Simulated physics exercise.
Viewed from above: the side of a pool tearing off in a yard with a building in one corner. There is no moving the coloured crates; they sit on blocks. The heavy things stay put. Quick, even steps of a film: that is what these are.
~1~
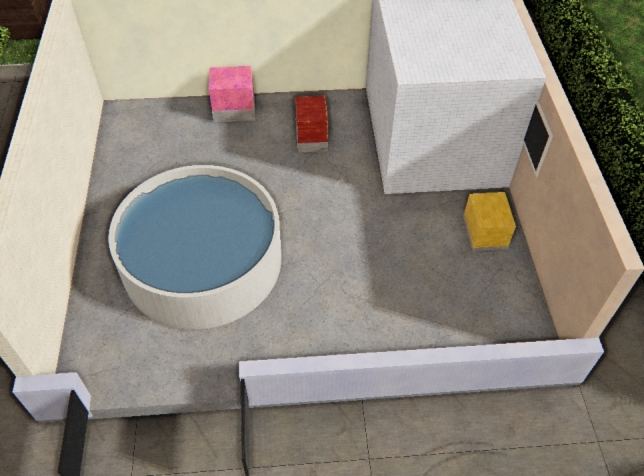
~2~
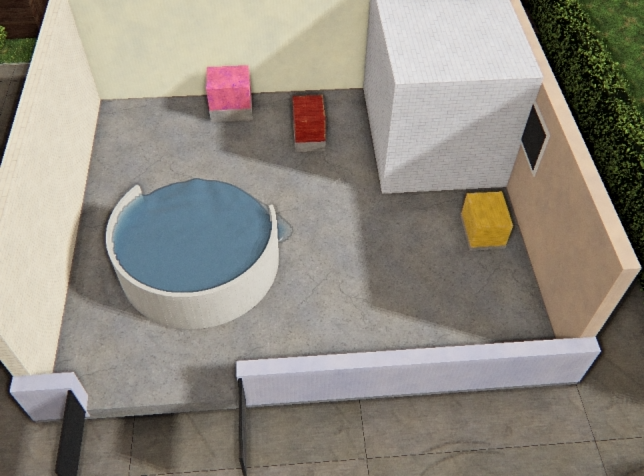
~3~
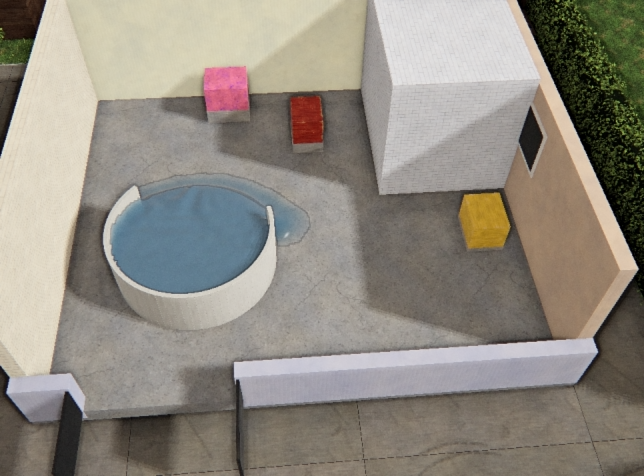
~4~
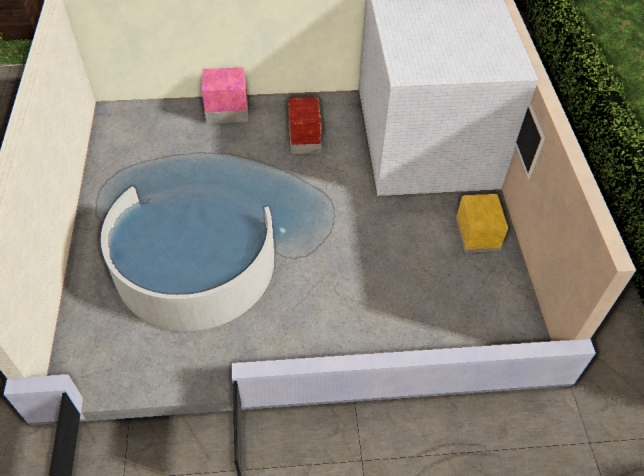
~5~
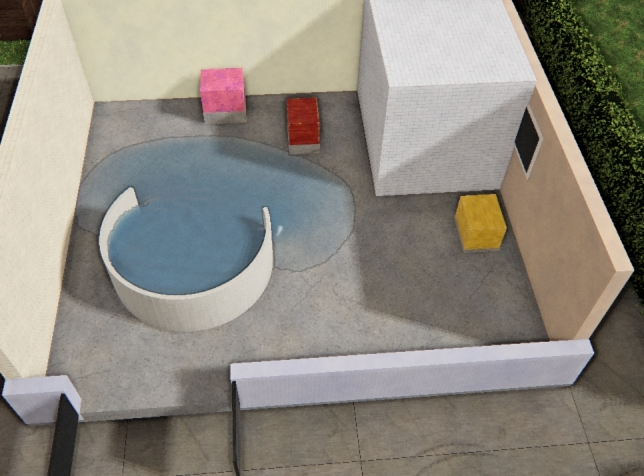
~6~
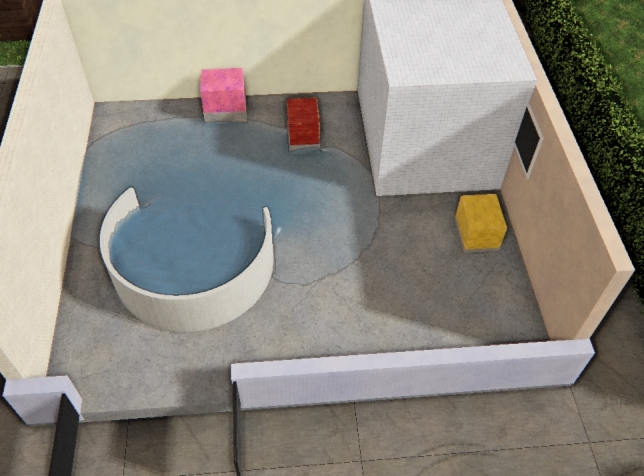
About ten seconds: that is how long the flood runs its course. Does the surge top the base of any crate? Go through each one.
The red crate will be hit by the water, the yellow crate will be hit by the water, the pink crate will be hit by the water.
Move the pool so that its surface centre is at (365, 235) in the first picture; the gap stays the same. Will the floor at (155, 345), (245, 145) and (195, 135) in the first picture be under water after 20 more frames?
As listed: Dry, covered, wet.
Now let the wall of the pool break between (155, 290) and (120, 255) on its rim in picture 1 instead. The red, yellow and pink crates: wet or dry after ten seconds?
Going through them, the red crate is never reached, the yellow crate is never reached and the pink crate is never reached.
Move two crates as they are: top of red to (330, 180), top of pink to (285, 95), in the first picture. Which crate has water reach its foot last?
That's the yellow crate.
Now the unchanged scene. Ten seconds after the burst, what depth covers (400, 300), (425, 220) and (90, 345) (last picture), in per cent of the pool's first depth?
First 12, next 8, last 14 in a hundred.
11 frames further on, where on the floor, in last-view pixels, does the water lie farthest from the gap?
Estimated pixel: (515, 237).
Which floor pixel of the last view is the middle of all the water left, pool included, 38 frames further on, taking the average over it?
Centre of mass: Roughly (240, 222).
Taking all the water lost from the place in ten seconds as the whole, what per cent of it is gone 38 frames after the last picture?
Close to 15 per cent, I'd say.
A moment on, water covers 50 % of the floor; the red crate water round its plinth, the yellow crate water round its plinth, the pink crate water round its plinth.
Next, water covers 50 % of the floor; the red crate water round its plinth, the yellow crate water round its plinth, the pink crate water round its plinth.
Then, water covers 65 % of the floor; the red crate water round its plinth, the yellow crate water round its plinth, the pink crate water round its plinth.
Later, water covers 95 % of the floor; the red crate water round its plinth, the yellow crate water round its plinth, the pink crate water round its plinth.
In the end, water covers 100 % of the floor; the red crate was topped, the yellow crate was topped, the pink crate was topped.
